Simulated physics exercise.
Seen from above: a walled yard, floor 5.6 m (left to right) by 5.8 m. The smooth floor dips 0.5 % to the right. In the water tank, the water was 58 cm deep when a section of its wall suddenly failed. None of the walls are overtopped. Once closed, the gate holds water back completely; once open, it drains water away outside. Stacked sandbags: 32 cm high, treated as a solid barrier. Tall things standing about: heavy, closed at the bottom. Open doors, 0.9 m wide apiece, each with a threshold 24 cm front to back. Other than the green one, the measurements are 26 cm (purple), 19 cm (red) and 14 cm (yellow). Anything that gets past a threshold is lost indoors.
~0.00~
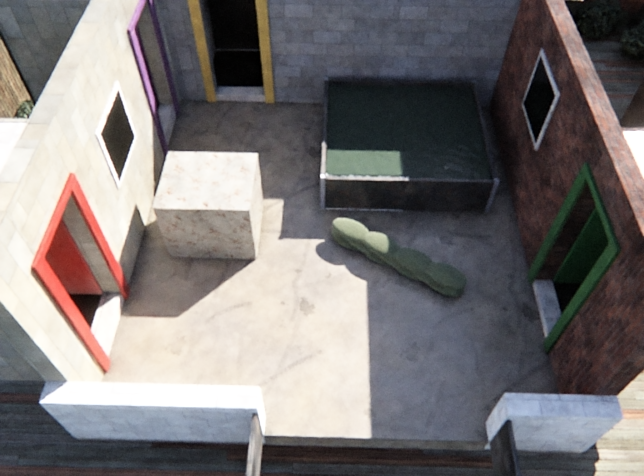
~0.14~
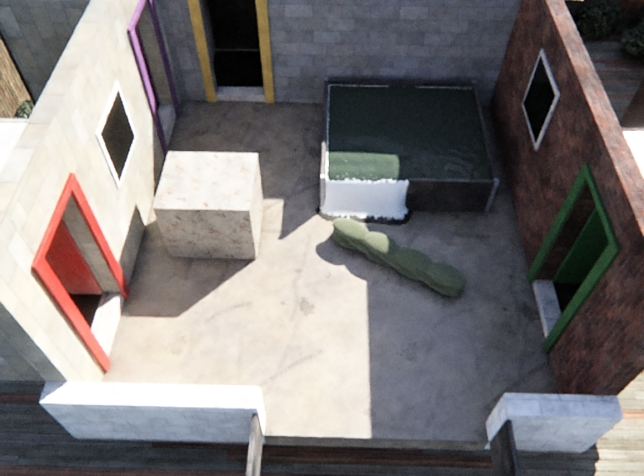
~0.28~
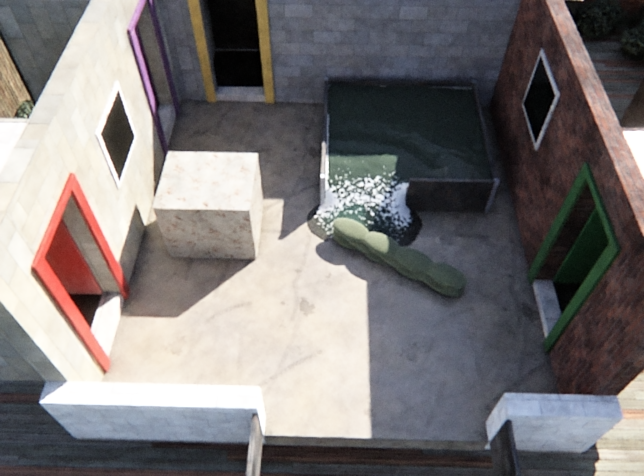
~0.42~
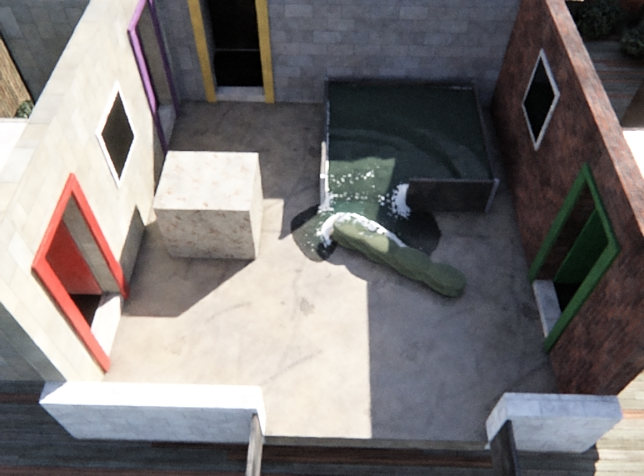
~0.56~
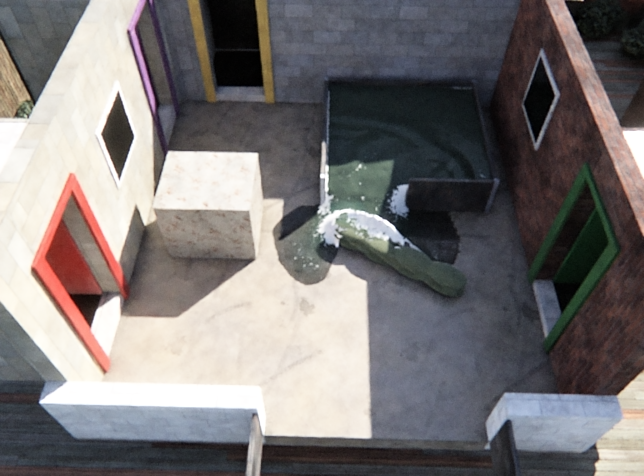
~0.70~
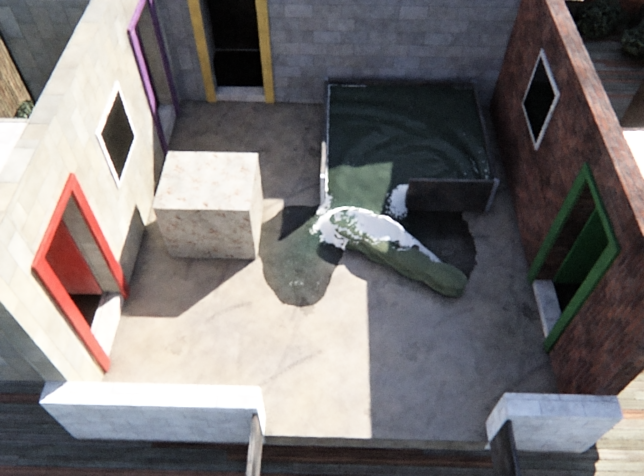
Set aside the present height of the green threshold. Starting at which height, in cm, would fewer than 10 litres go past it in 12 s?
Starting at roughly 20 cm.
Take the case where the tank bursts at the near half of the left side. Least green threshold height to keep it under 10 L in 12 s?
It should stand roughly 6.5 cm high.
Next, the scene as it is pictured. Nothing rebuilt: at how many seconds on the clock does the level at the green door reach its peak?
Near 2.6 s.
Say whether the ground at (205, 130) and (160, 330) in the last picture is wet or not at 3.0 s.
Note: Point one not yet reached; point two reached.
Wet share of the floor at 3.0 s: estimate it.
About 65 per cent.
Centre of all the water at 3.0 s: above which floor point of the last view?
(391, 204) or so.
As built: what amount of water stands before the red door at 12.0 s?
7.5 cm.
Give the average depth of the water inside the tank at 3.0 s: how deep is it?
The average depth is some 32 cm.
After 1.4 s water covers 30 % of the floor, deepest (48 cm) near (351, 228); 4 cm at the green door, 0 litres in over its 12 cm threshold.
After 3.0 s water covers 65 % of the floor, deepest (32 cm) near (351, 228); 18 cm at the green door, 30 litres in over its 12 cm threshold.
After 12.0 s water covers 95 % of the floor, deepest (12 cm) near (201, 101); 9 cm at the green door, 69 litres in over its 12 cm threshold.
At the green door as built, the water arrived by 1.3 s and peaked near 18 cm at 2.6 s.
With a threshold of 18 cm, 16 litres would have come in within the 12 s; with 24.5 cm, 1 litre. So under 10 litres takes about 20 cm.
